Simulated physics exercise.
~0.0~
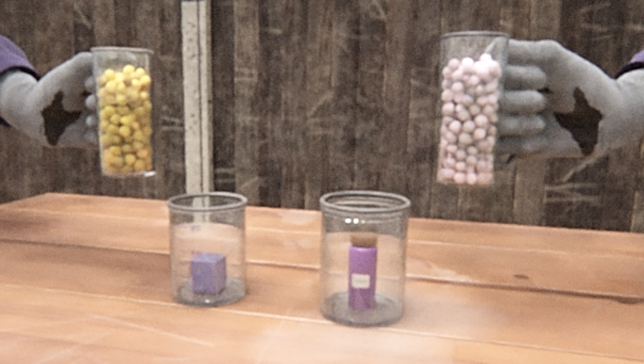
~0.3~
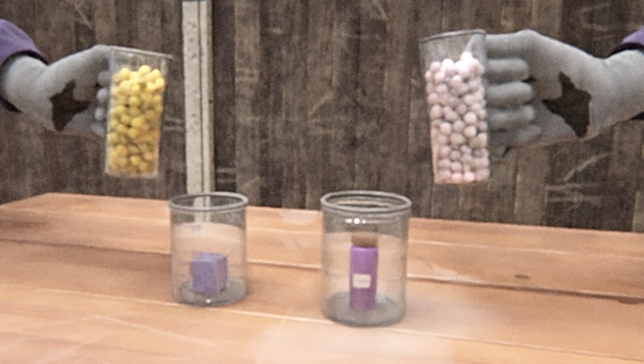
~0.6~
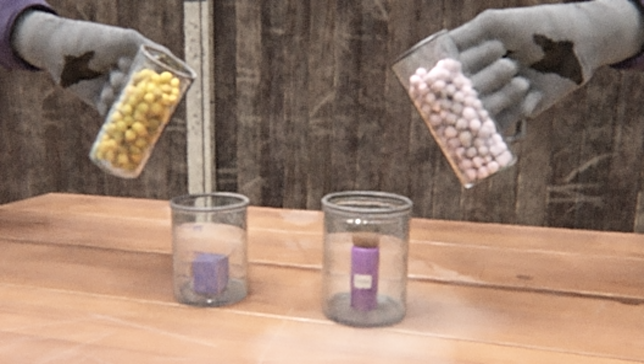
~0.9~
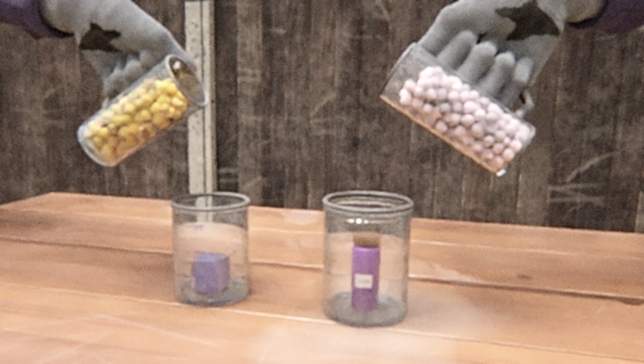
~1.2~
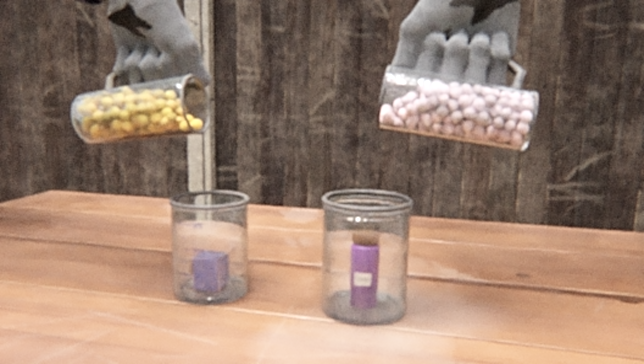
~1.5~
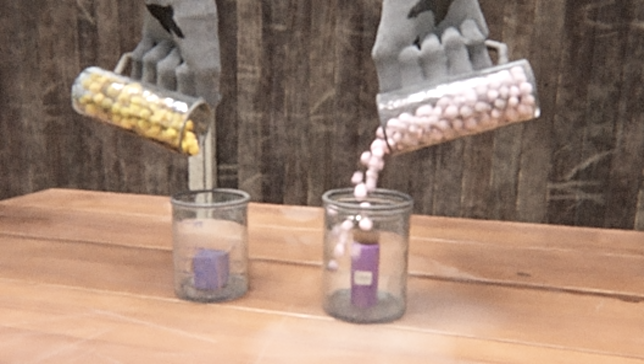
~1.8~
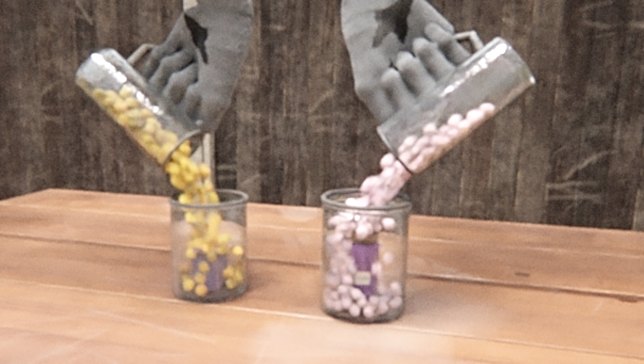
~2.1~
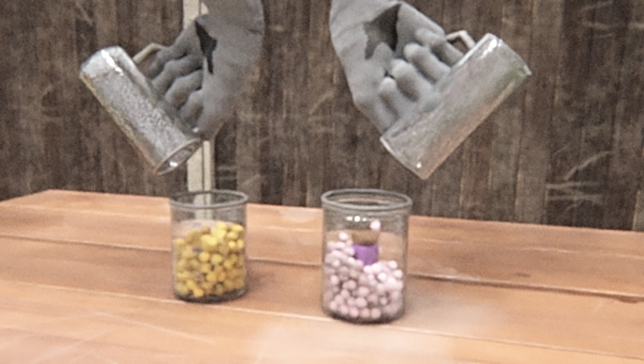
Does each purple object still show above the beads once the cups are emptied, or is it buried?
The block in the left jar is buried under the yellow beads, while the purple bottle in the right jar still shows above the pink ones.
